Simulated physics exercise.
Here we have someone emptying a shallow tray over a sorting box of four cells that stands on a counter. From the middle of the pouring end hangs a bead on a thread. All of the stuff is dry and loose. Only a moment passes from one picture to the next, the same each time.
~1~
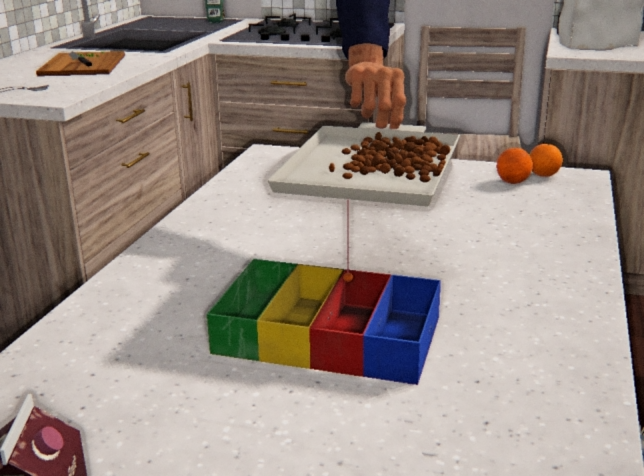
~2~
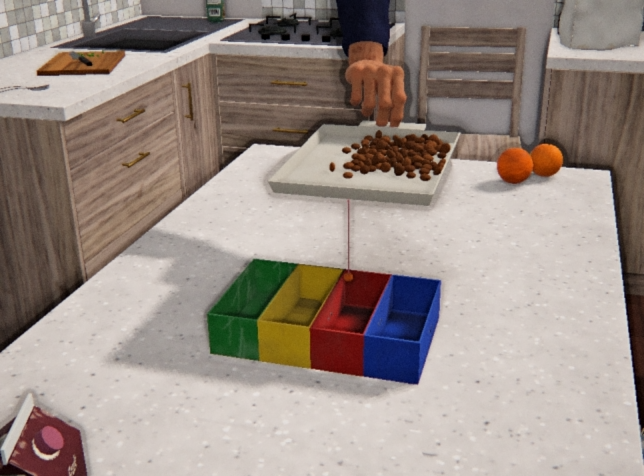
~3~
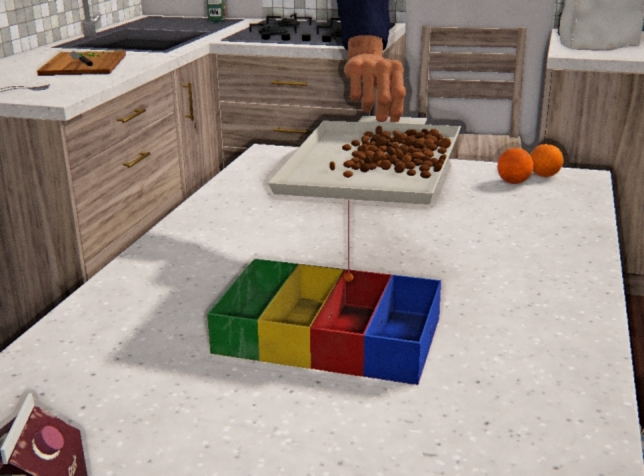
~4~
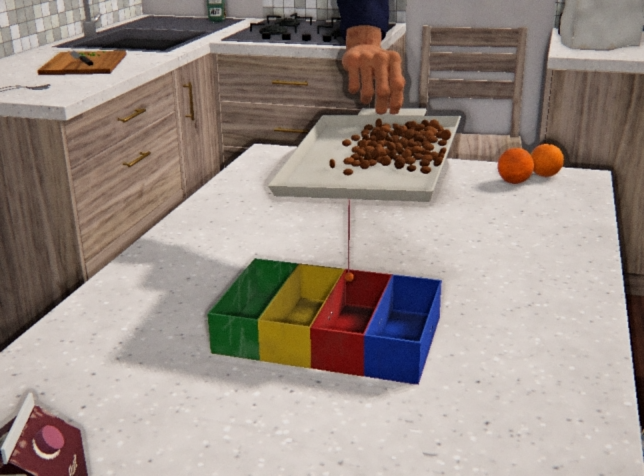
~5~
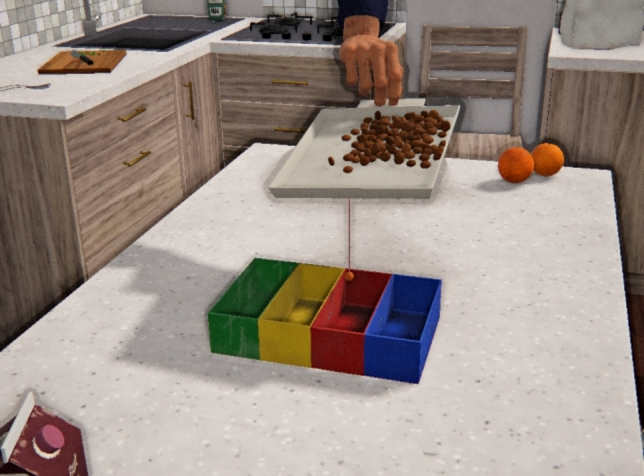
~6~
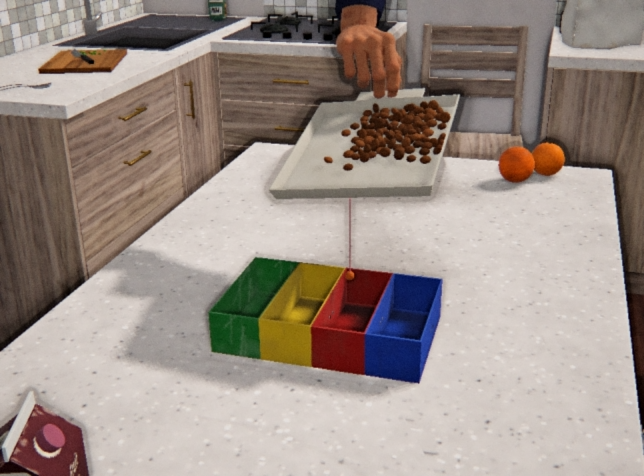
In a kitchen seen from slightly above, a pale speckled counter stands before wooden cabinets, a stovetop and a chair. A shallow whitish tray of brown kibble is above it, with a bead hanging on a thread over a box of green, yellow, red and blue cells, and two oranges sit at right. A hand at the tray's far end slowly raises it, tilting the tray slightly towards the viewer, while the view stays still.
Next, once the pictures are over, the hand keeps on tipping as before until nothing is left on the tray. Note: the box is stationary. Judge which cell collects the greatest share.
I would say the green one.
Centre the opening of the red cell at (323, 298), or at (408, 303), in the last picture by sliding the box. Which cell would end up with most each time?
You'd see the yellow cell win the first time and that green cell win the second.
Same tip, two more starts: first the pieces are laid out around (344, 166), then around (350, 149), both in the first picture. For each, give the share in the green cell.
Roughly 60 and 70 percent, in that order.
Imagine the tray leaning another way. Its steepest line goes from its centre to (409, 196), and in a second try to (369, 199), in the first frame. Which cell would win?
That blue cell, then the blue cell.
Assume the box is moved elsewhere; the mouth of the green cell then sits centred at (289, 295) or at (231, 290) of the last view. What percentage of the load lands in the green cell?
The first try yields 60% and the second yields 20%.
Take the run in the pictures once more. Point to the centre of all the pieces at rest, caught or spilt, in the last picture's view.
Close to (270, 317) in the last view.
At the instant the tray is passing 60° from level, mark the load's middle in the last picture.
Roughly (295, 201).
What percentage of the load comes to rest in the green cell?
Close to 60 in every hundred pieces.
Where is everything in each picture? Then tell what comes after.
In the first frame, corners of the pouring end near (273, 179) and (429, 193), level; middle of the load near (394, 154), bits of dog kibble; bead on its thread near (348, 277); green cell near (233, 333); yellow cell near (284, 341); red cell near (337, 348); blue cell near (391, 356).
In the second frame, corners of the pouring end near (273, 180) and (429, 192), level; middle of the load near (395, 153).
In the third frame, corners of the pouring end near (273, 181) and (429, 191), tipped barely, lowest at the left corner; middle of the load near (395, 149).
In the fourth frame, corners of the pouring end near (273, 184) and (429, 189), tipped a little, lowest at the left corner; middle of the load near (395, 143).
In the fifth frame, corners of the pouring end near (273, 186) and (428, 186), tipped a little, lowest at the left corner; middle of the load near (394, 136).
In the sixth frame, corners of the pouring end near (274, 187) and (428, 183), tipped a little, lowest at the left corner; middle of the load near (394, 130); green cell near (235, 331); yellow cell near (286, 339); red cell near (338, 346); blue cell near (393, 354).
Shortly afterwards, tray tipped steeply; near two thirds on the tray; a little in the green cell; only a few in the yellow cell; near a quarter falling or outside the box.
Next, tray tipped past a quarter turn; only a few on the tray; near two thirds in the green cell; near a third in the yellow cell.
Some moments later, tray tipped past a quarter turn; near two thirds in the green cell; near a third in the yellow cell.
In the end, tray tipped past a quarter turn; near two thirds in the green cell; near a third in the yellow cell; none at all in the blue cell; none at all in the red cell.
